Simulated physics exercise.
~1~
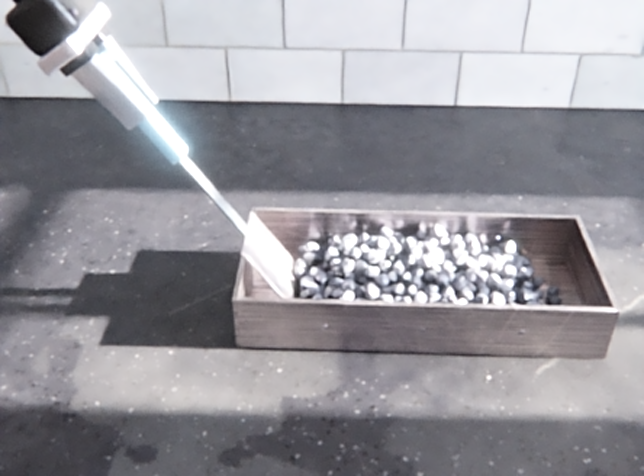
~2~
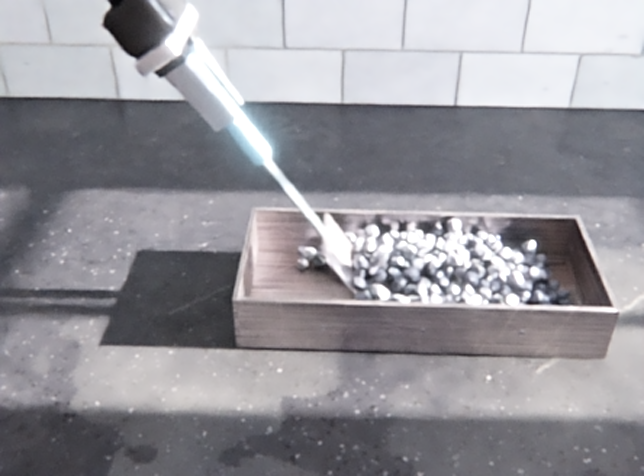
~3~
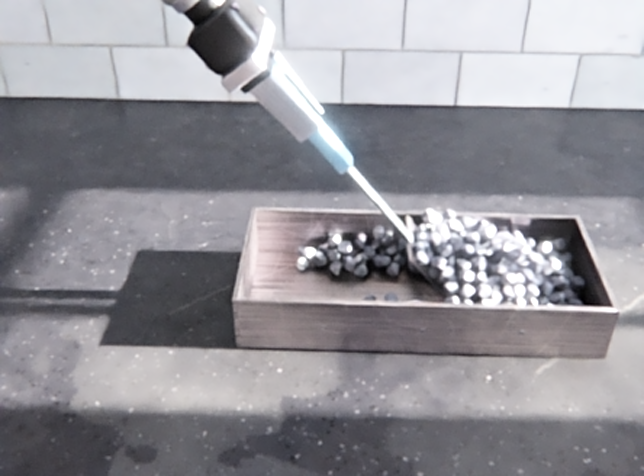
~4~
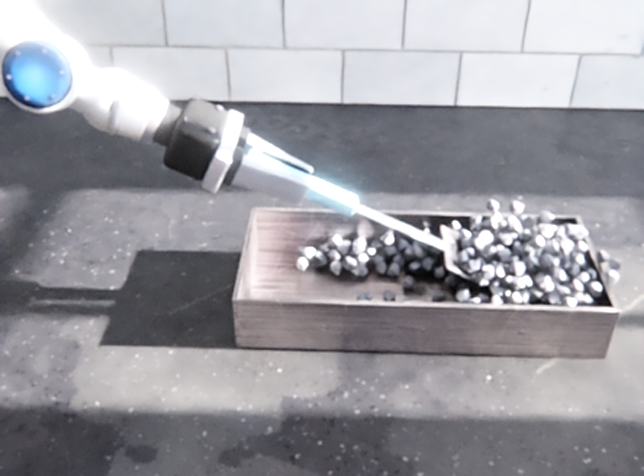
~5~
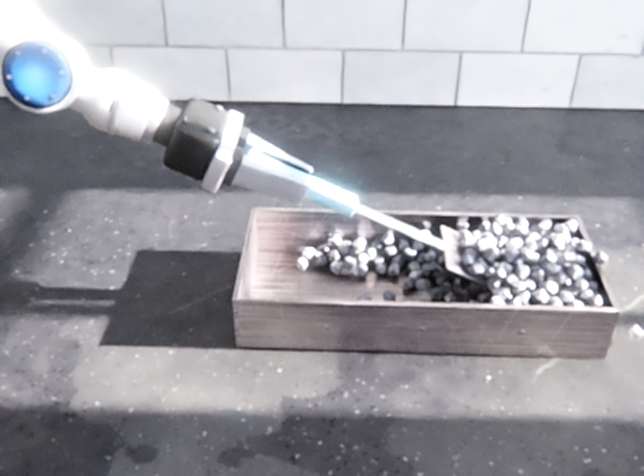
A robot arm pushes small pebbles rightward with a paddle, heaping them in the tray's right end.
